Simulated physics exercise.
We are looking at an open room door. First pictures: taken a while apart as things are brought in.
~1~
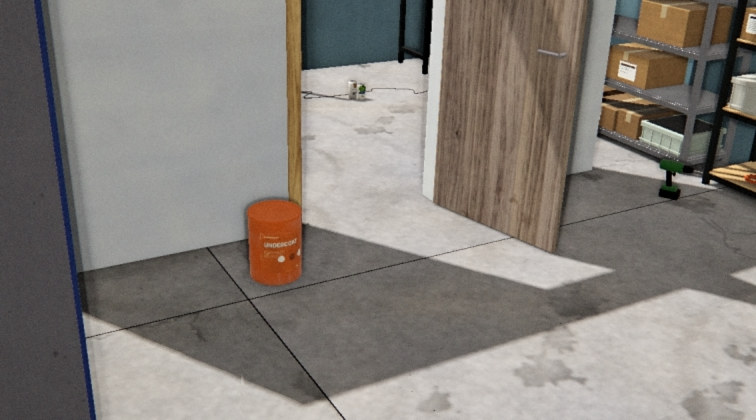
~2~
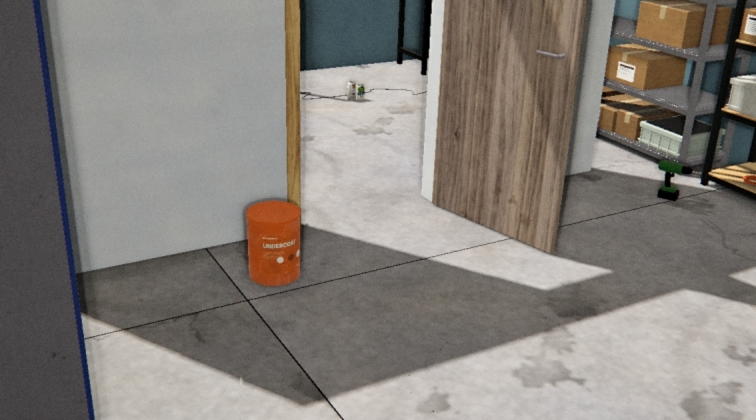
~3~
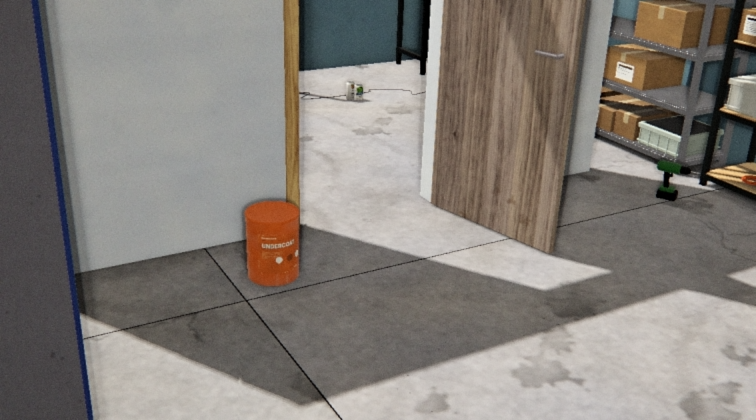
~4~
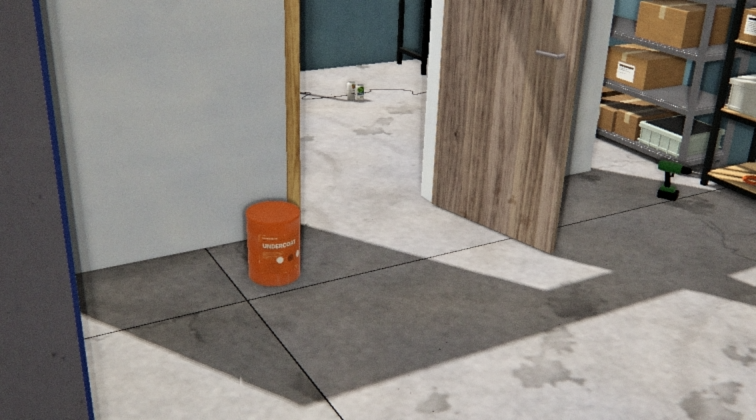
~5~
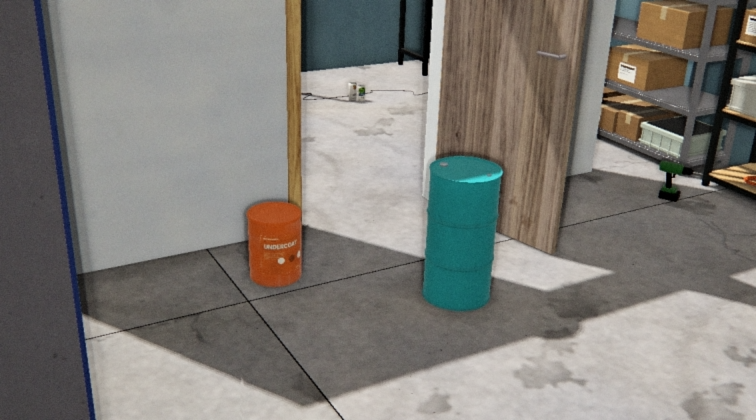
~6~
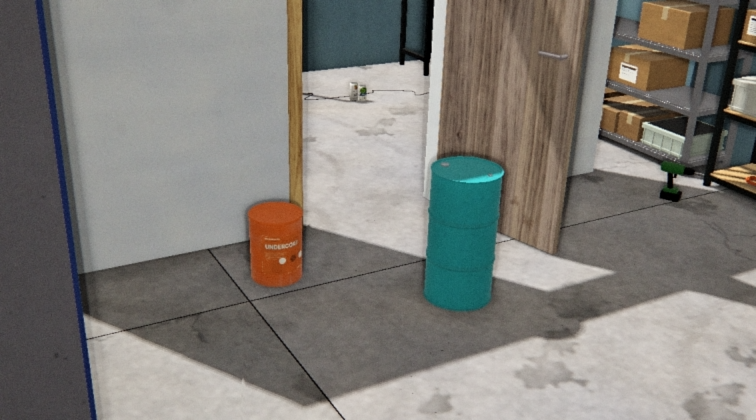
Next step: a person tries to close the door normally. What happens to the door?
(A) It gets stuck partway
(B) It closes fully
B, it closes fully.
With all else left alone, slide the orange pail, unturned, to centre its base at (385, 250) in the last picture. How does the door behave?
It is held back then.
Then, 0.80 s past the last view, door 70° open.
Then, 1.30 s past the last view, door 31° open.
Finally, door 0° open; both still in place. Final places as the last picture's camera would see them, turquoise drum near (462, 234).
